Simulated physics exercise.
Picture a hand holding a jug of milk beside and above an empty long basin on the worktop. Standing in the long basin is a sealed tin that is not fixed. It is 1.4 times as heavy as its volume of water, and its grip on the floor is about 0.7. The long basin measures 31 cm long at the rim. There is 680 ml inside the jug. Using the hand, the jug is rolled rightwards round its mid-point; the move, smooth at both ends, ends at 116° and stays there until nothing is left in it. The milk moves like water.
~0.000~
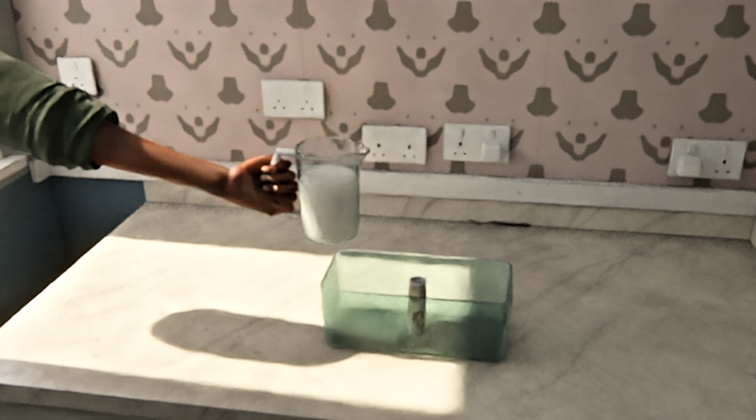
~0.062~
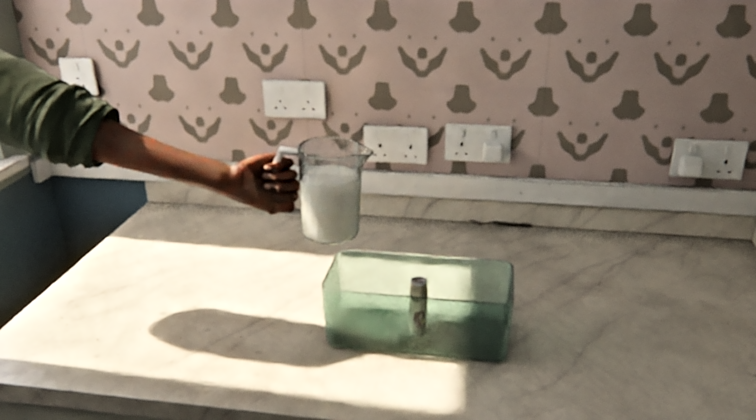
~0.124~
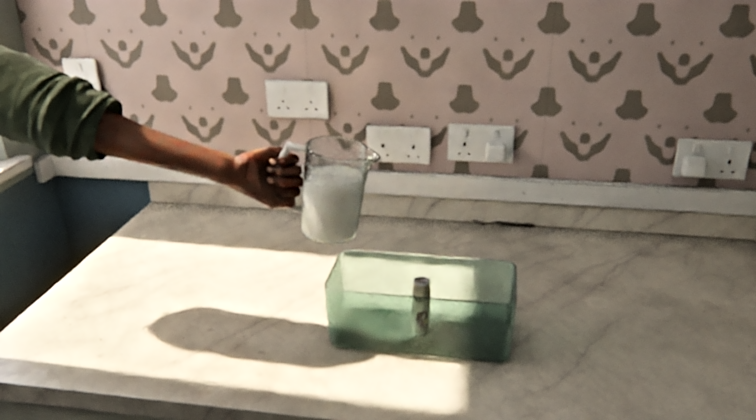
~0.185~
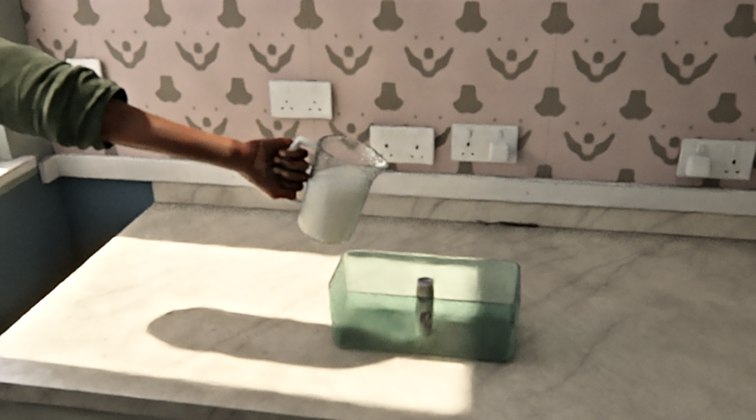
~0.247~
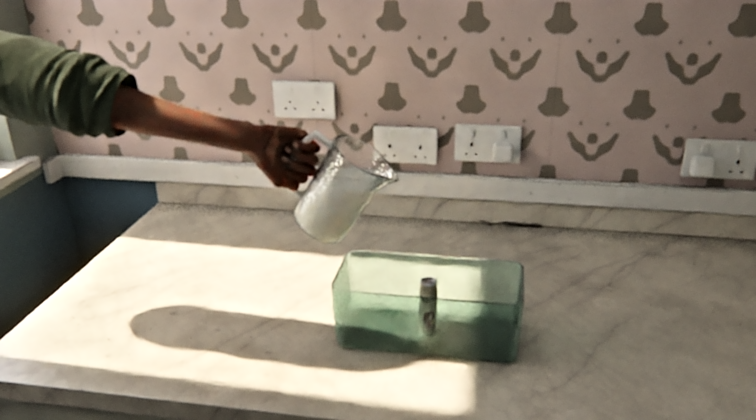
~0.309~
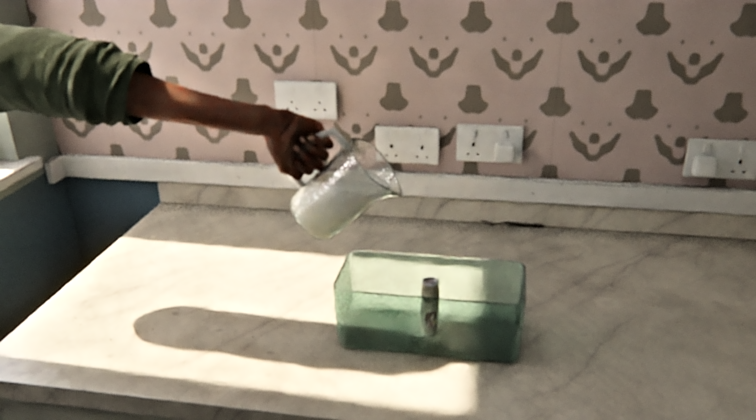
A hand held a glass jug of milk above a green, see-through basin with a small tin in it on a marble worktop, then tilted the jug rightwards, slowly at first, then further over.
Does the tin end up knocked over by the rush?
Yes - tipped over.
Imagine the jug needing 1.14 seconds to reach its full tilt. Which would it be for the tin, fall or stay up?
Well, the tin simply tips.
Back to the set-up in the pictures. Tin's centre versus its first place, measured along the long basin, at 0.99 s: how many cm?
Measured centre to centre, about 8 cm.
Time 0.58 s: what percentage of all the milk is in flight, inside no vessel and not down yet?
Some 22 per cent.
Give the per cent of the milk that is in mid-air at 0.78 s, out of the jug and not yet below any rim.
Around 12 percent of the liquid.
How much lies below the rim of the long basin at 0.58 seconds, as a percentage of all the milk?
14 %, more or less.
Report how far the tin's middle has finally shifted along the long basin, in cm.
It finishes around 10.0 cm from where it began.
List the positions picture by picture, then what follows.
Tilt 0°; pouring edge (370, 150); surface from (301, 172) to (358, 175); the long basin's rim runs from (329, 269) to (512, 283); the tin's top is at (417, 283), in the first picture.
Tilt 2°; pouring edge (373, 152); surface from (303, 172) to (360, 176), in the second picture.
Tilt 9°; pouring edge (380, 158); surface from (308, 172) to (364, 177), in the third picture.
Tilt 18°; pouring edge (390, 167); surface from (312, 175) to (371, 177), in the fourth picture.
Tilt 31°; pouring edge (399, 179); surface from (308, 188) to (380, 181), in the fifth picture.
Tilt 46°; pouring edge (402, 194); surface from (300, 189) to (393, 187), in the sixth picture.
After 0.58 s the tilt is 107° and 63 per cent is still to pour; the tin stands where it began.
After 0.78 s the tilt is 116° and 12 per cent is still to pour; the tin stands 3 cm from where it began.
After 0.99 s the tilt is 116° and 0 per cent is still to pour; the tin leans 53°.
After 1.21 s the tilt is 116° and 0 per cent is still to pour; the tin lies on its side.
In the end the tin lies on its side.
